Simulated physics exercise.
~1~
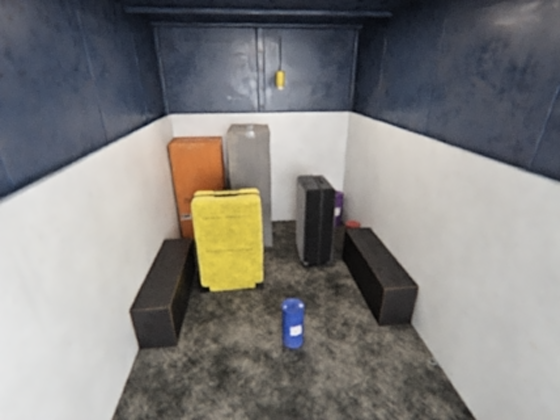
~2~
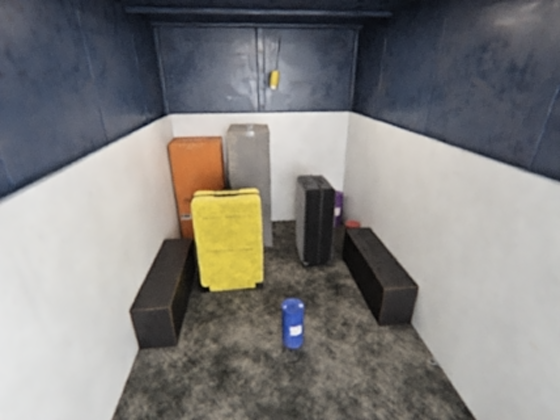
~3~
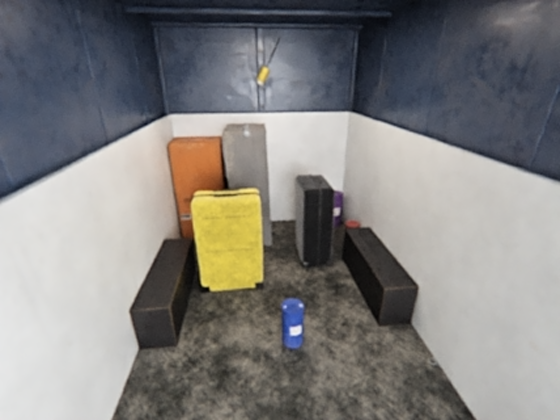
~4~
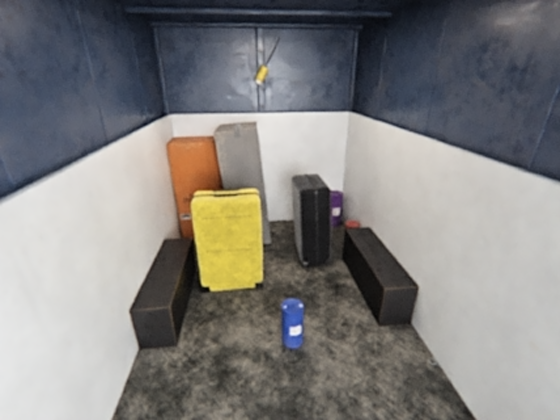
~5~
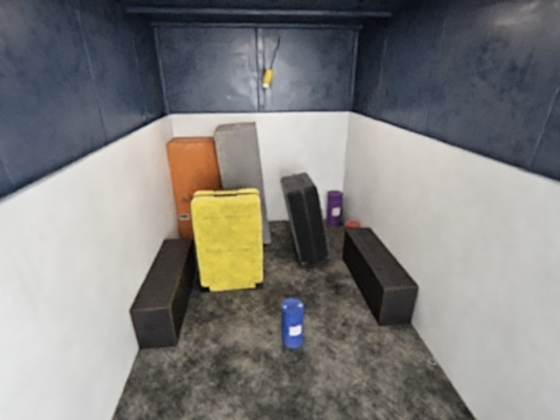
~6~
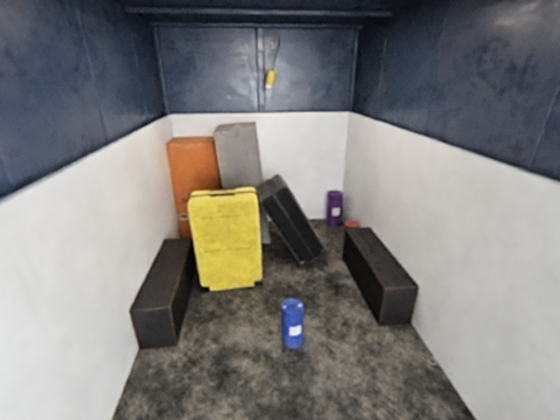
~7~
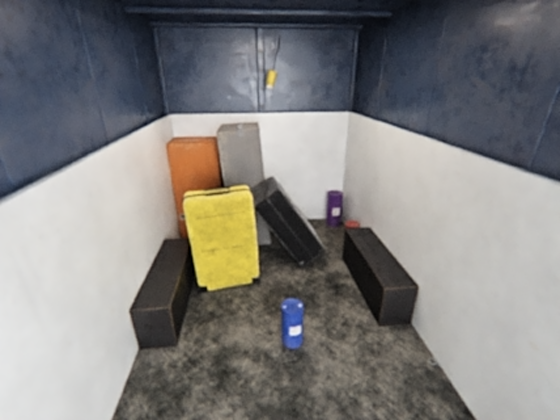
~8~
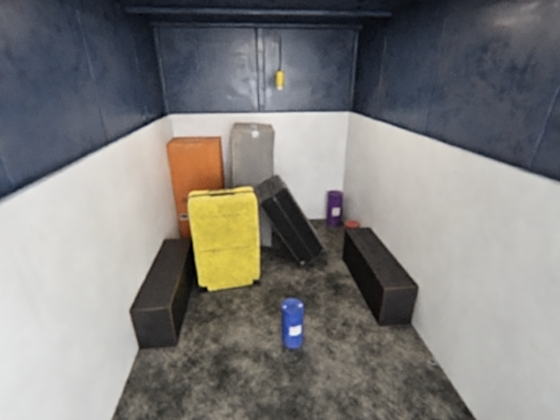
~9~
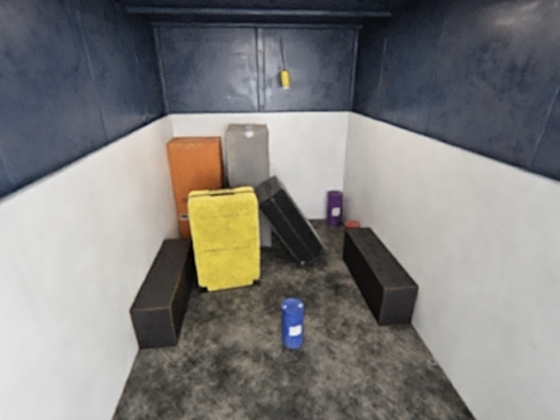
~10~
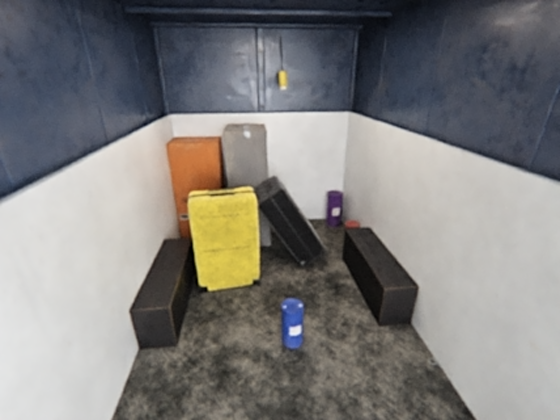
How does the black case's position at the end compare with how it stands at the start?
At the start the black case stands upright, but by the end it is tilted to the left and leaning beside the yellow case.
